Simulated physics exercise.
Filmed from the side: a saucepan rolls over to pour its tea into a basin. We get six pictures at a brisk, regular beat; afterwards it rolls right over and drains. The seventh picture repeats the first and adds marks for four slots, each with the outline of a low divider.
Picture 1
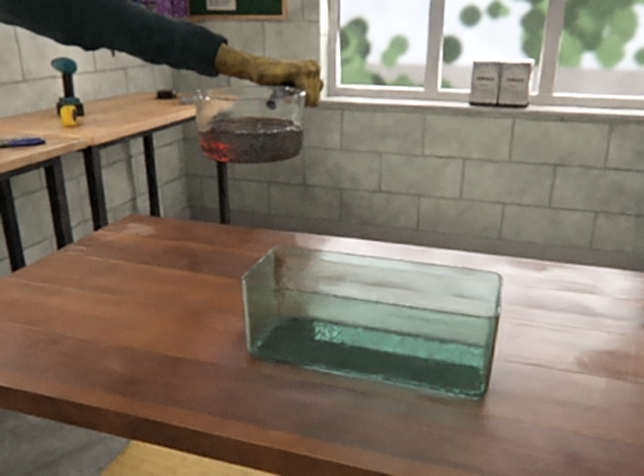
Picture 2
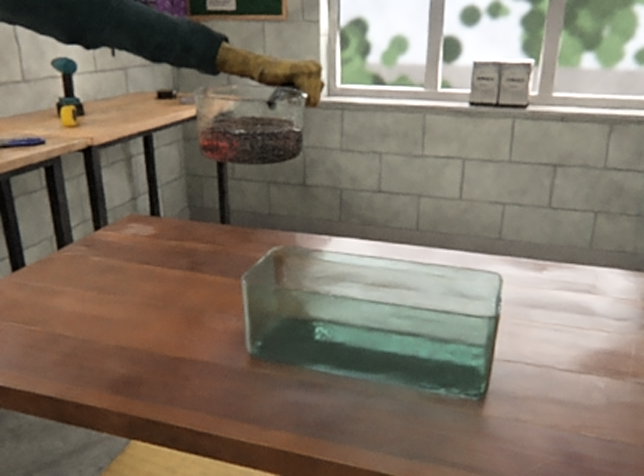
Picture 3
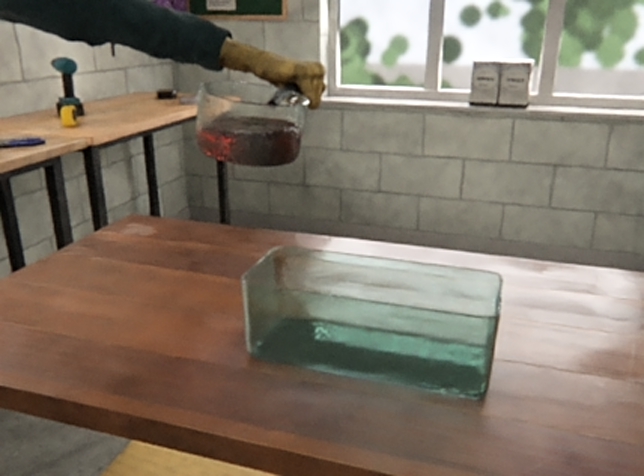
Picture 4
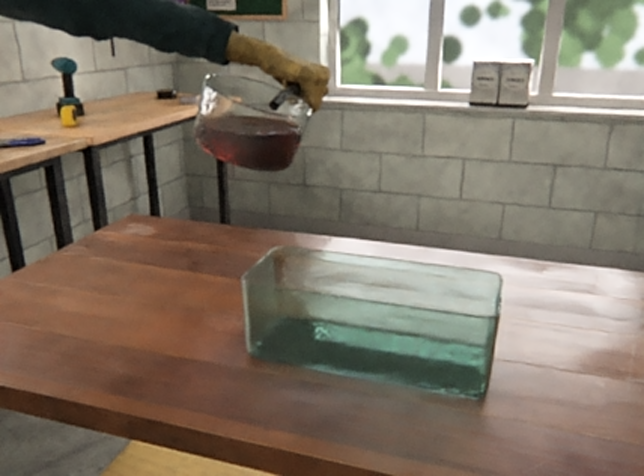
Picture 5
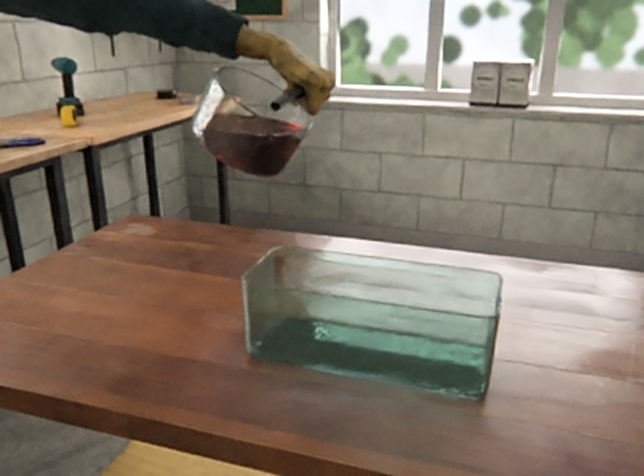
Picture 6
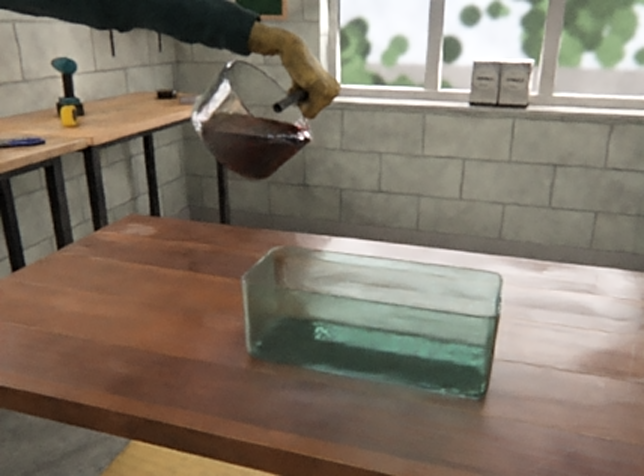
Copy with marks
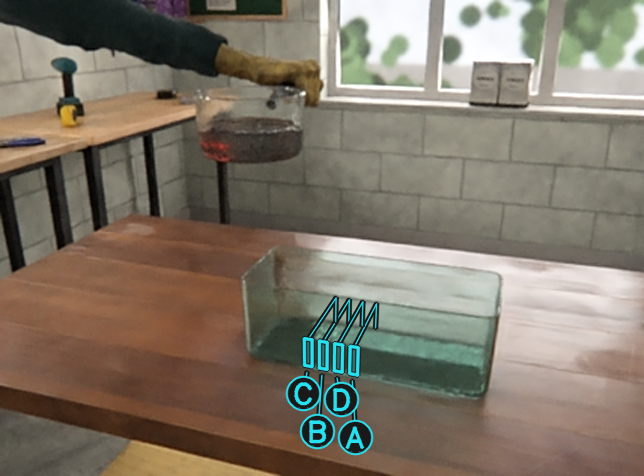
The clip shows a gloved hand holding a clear container of dark reddish liquid above a wooden table with a rectangular glass basin, then gradually tilting the container rightward until the liquid reaches its lip.
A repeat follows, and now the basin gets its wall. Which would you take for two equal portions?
B works best here.
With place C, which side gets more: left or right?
The right one.
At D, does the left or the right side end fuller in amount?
The left side.
On the marked copy, A at (352, 380); B at (321, 374); C at (307, 372); D at (336, 377).
Choosing A, about 90 % ends left of the wall and 6 % right of it; 5 % is lost outside.
Choosing B, about 47 % ends left of the wall and 51 % right of it.
Choosing C, about 14 % ends left of the wall and 85 % right of it.
Choosing D, about 77 % ends left of the wall and 20 % right of it; 3 % is lost outside.
